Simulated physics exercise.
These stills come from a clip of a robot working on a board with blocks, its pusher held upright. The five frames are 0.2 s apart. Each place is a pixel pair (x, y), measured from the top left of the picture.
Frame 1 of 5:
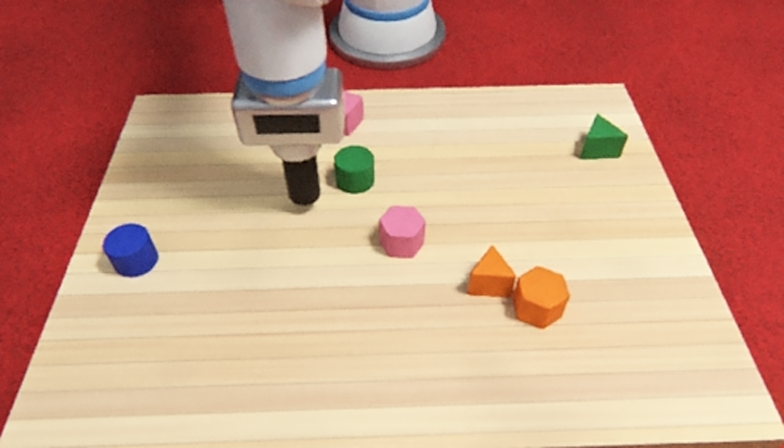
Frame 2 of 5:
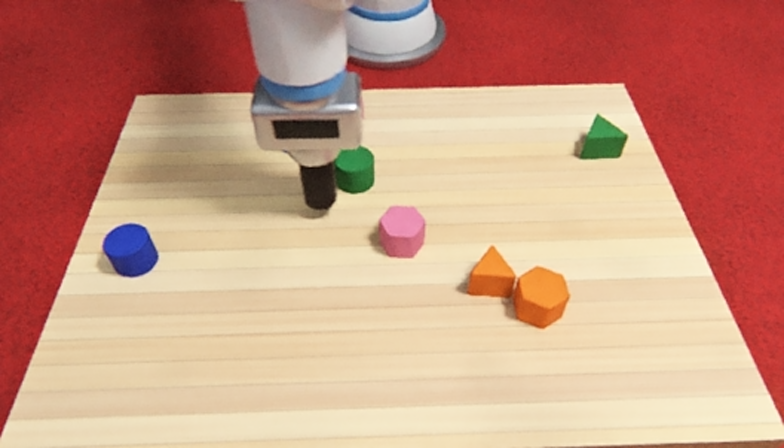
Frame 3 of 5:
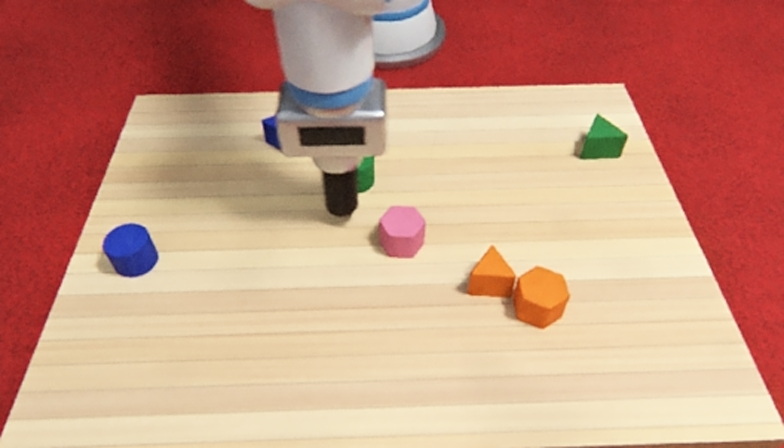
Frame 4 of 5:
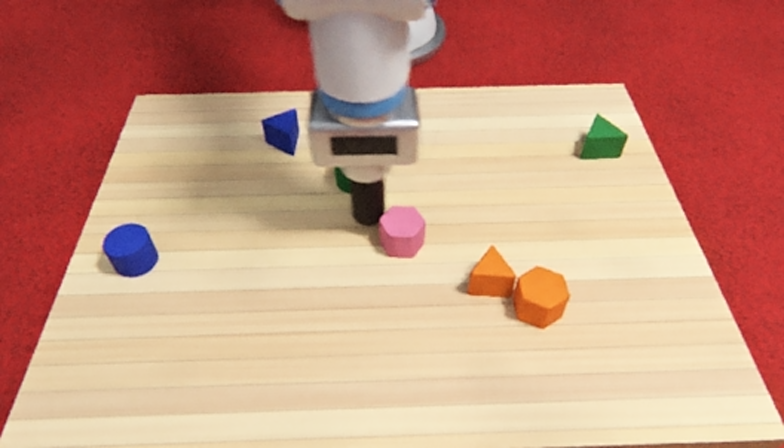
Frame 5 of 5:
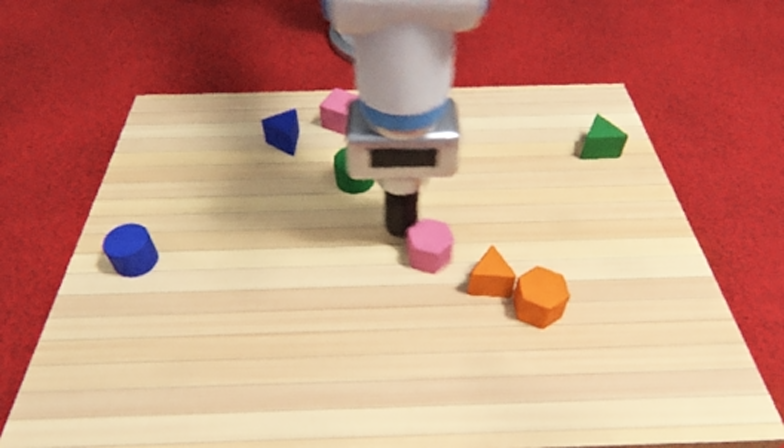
A robot arm with a black-tipped pusher stands over a pale wooden board on red cloth, seen from above and in front by a still camera. A blue cylinder sits left, green, blue and pink blocks lie near the back, a pink hexagon is central, and orange pieces and a green triangle are right. The arm glides rightward, then nudges the pink hexagon slightly right and nearer.
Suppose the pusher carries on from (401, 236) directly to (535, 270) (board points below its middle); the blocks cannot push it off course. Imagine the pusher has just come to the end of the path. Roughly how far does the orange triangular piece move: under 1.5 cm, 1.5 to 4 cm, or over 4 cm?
From 1.5 to 4 cm.
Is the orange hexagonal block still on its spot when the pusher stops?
Answer: No.
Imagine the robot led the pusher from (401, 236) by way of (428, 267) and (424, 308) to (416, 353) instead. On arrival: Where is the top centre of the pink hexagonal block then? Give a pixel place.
I'd place it at (471, 269), taking the centre of its top.
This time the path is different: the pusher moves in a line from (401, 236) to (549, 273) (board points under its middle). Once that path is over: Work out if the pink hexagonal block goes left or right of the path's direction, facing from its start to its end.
So, looking from the first point of the path to the last, the pink hexagonal block moves rightwards.
What follows on the original path. One third of the way, pusher at (445, 236); pink hexagonal block at (465, 255), turned 30° clockwise; orange triangular piece at (498, 270), turned 15° anticlockwise; orange hexagonal block at (549, 288).
Two thirds of the way, pusher at (491, 248); pink hexagonal block at (470, 266), turned 45° clockwise; orange triangular piece at (506, 279); orange hexagonal block at (559, 294), turned 15° anticlockwise.
At the end, pusher at (538, 259); green circular block not moved; pink hexagonal block at (470, 266), turned 45° clockwise; orange triangular piece at (506, 279); orange hexagonal block at (559, 294), turned 15° anticlockwise.
